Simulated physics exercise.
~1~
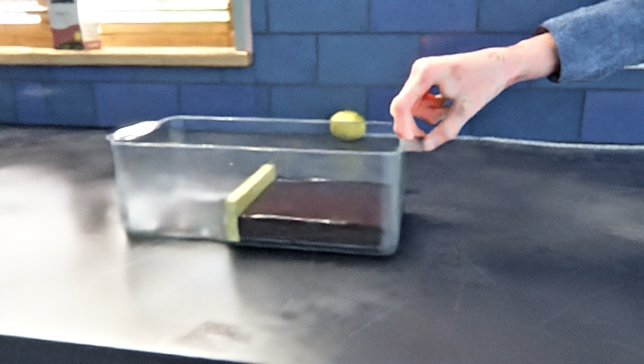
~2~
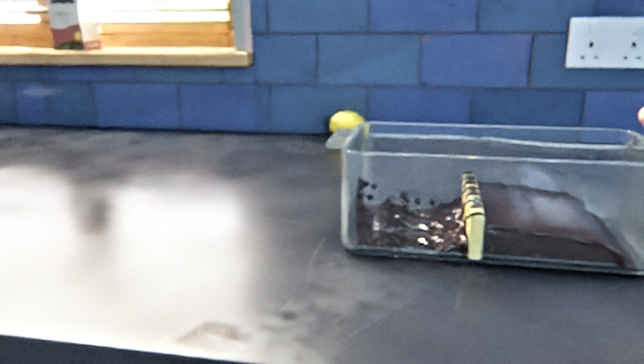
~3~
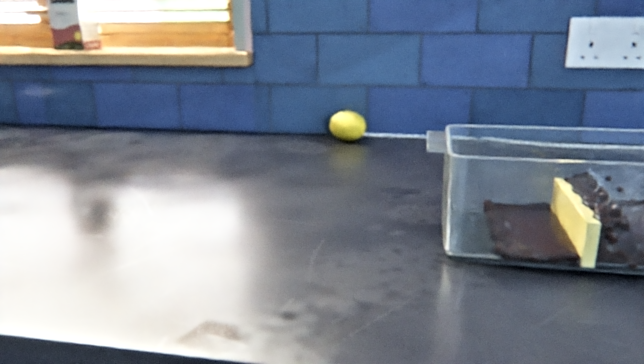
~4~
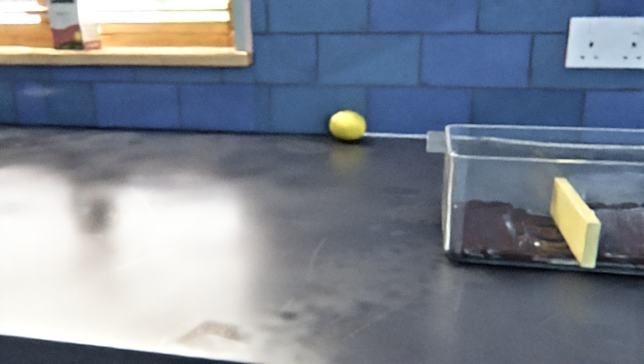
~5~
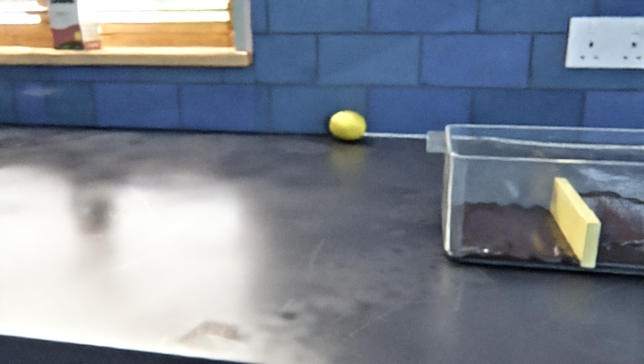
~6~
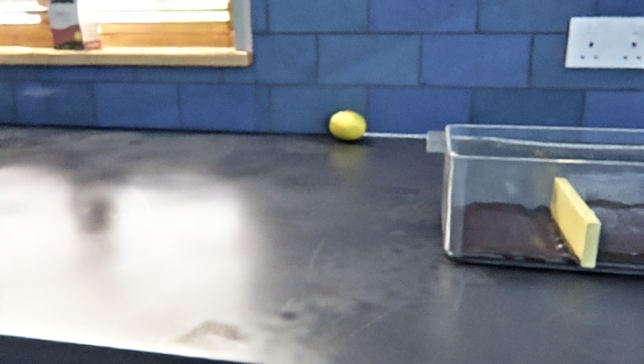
To begin with, a hand in a blue sleeve grips the right end of a clear food box on a dark counter, with dark coffee lying to the right of a pale yellow divider and the left part empty. The hand pulls the box to the right, past a yellow-green fruit by the blue tiled wall. As it slides, the coffee surges leftward, and some splashes into the left part. The box stops partly out of view, with coffee still churning around the divider. Finally it settles, leaving dark coffee on both sides of the upright divider.
